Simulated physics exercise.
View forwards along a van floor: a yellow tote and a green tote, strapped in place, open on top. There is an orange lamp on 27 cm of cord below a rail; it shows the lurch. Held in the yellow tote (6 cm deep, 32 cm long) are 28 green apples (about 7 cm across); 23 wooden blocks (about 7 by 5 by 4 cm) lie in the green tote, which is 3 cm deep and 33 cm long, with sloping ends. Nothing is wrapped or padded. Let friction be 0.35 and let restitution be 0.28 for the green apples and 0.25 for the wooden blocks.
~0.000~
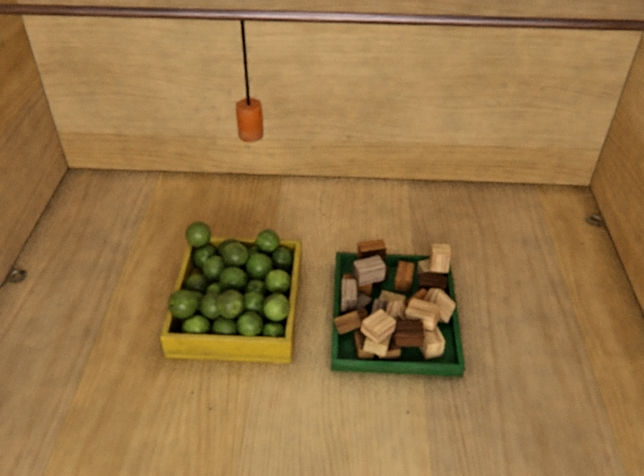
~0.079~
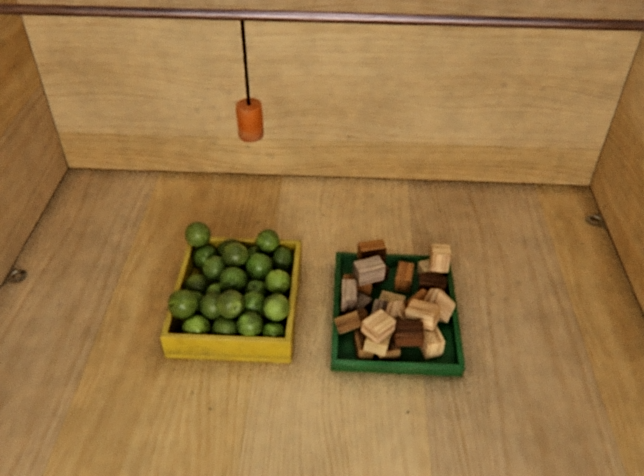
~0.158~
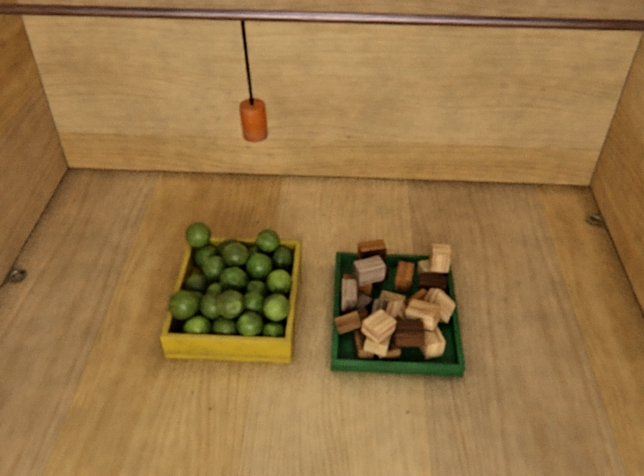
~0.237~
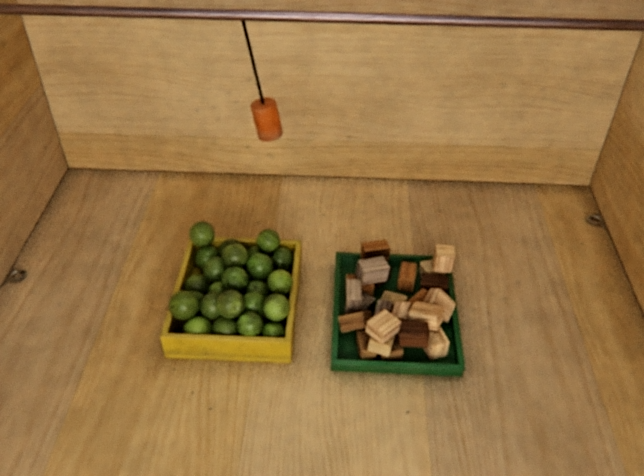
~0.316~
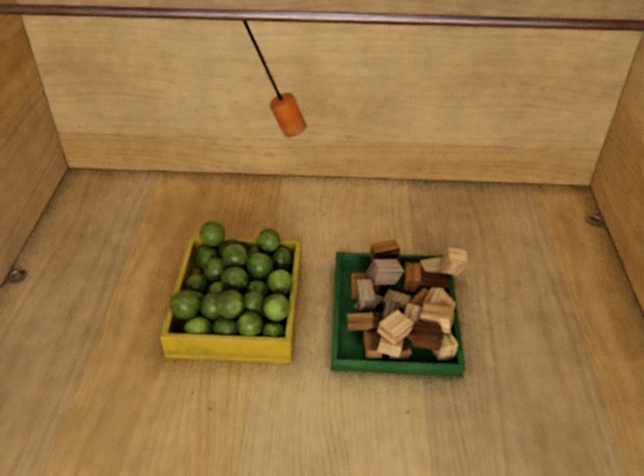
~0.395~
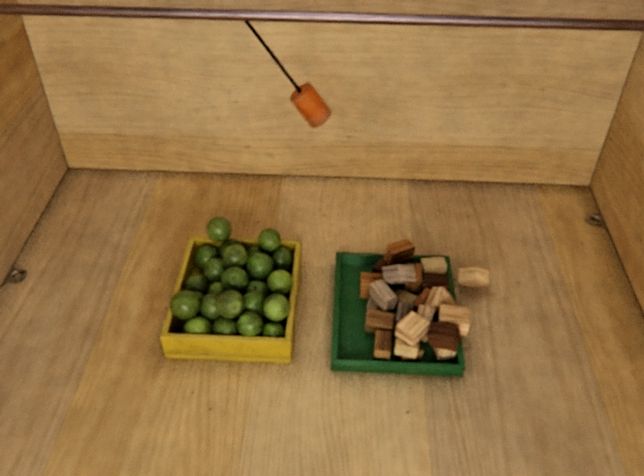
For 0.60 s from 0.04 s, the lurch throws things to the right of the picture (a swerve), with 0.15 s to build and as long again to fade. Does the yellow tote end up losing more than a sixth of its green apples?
The losses stay beneath one sixth.
After 0.53 s, the yellow tote is down by 1 of 28 and the green tote is down by 3 of 23.
After 0.70 s, the yellow tote is down by 1 of 28 and the green tote is down by 6 of 23.
After 0.94 s, the yellow tote is down by 1 of 28 and the green tote is down by 6 of 23.
When it is over (at 1.24 s), the yellow tote is down by 1 of 28 and the green tote is down by 6 of 23. Asked share, 1 of 28, 4 per cent.
